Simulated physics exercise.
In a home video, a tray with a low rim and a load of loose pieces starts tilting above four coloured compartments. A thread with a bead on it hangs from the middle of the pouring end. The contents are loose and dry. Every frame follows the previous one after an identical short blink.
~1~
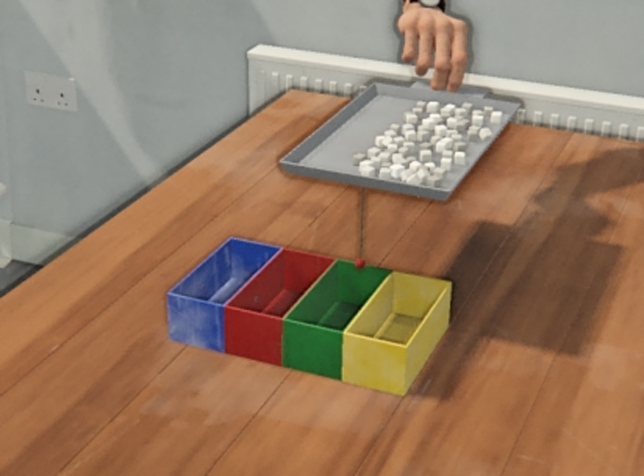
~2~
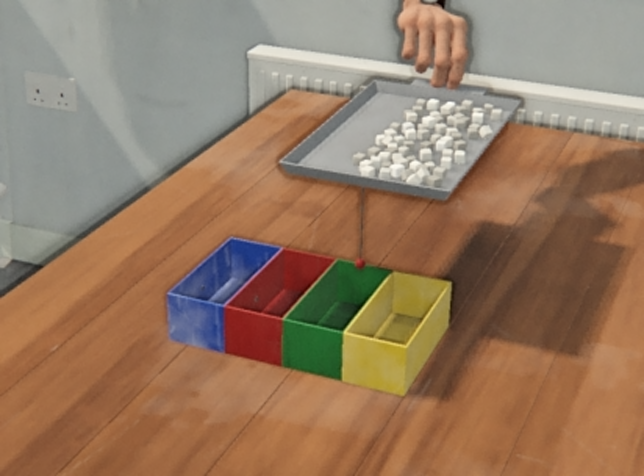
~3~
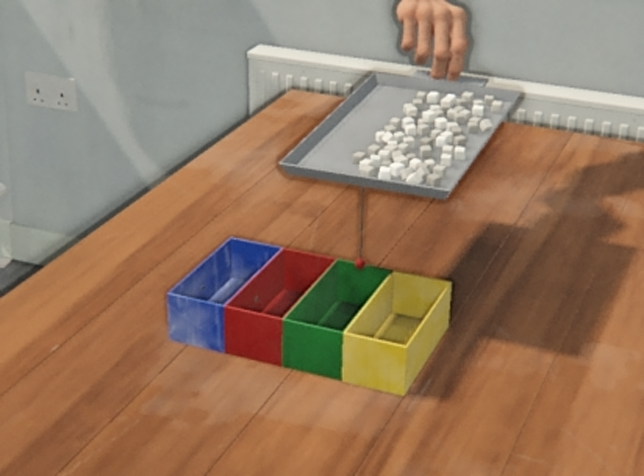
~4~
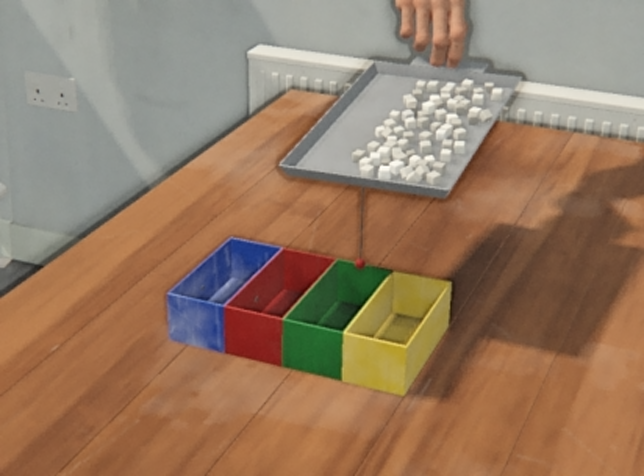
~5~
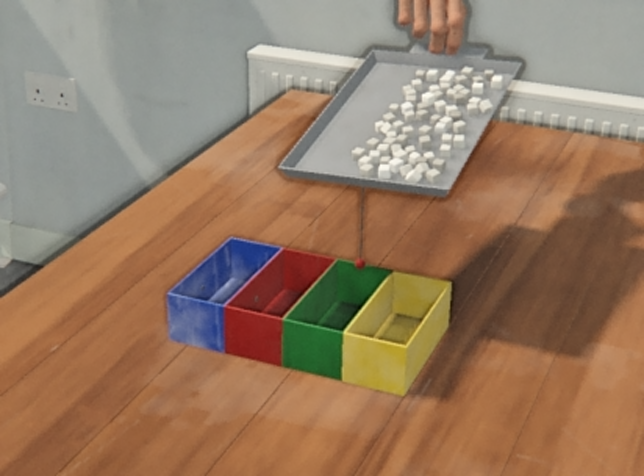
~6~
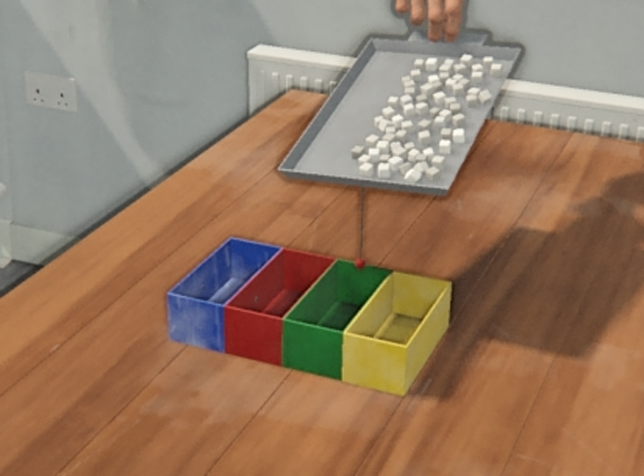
A hand raised the far end of a grey tray of white sugar cubes, slowly steepening its slant above blue, red, green and yellow compartments, while the cubes stayed bunched toward the right side.
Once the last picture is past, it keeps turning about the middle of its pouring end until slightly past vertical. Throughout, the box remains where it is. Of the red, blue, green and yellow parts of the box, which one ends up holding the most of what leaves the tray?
The red part holds the most.
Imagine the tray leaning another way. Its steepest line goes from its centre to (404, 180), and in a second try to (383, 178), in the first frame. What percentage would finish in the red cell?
Respectively 0 % and 10 %.
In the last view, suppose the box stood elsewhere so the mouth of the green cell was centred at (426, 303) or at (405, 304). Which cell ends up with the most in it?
So the first one goes to that blue cell and the second to blue.
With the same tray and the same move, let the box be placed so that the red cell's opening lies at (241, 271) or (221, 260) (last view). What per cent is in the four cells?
Roughly 100 per cent, then roughly 90 per cent.
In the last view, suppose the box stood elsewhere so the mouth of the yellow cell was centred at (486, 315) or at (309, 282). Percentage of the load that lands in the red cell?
The first position comes out at 20 per cent, the other at 0 per cent.
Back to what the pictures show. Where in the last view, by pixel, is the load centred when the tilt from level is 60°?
(331, 171).
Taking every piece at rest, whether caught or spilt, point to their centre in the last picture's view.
At about (282, 330), give or take.
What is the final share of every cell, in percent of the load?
Shares in percent - blue cell 20, red cell 50, green cell 30, yellow cell 10.
Soon after the last picture, tray tipped steeply; about two thirds on the tray; a stray few in the red cell; a stray few in the blue cell; about a quarter falling or outside the box.
A little later, tray tipped right over; about half in the red cell; about a quarter in the green cell; about a quarter in the blue cell; a small part in the yellow cell.
Later still, tray tipped past a quarter turn; about half in the red cell; about a quarter in the green cell; about a quarter in the blue cell; a small part in the yellow cell.
At rest, tray tipped past a quarter turn; about half in the red cell; about a quarter in the green cell; about a quarter in the blue cell; a small part in the yellow cell.
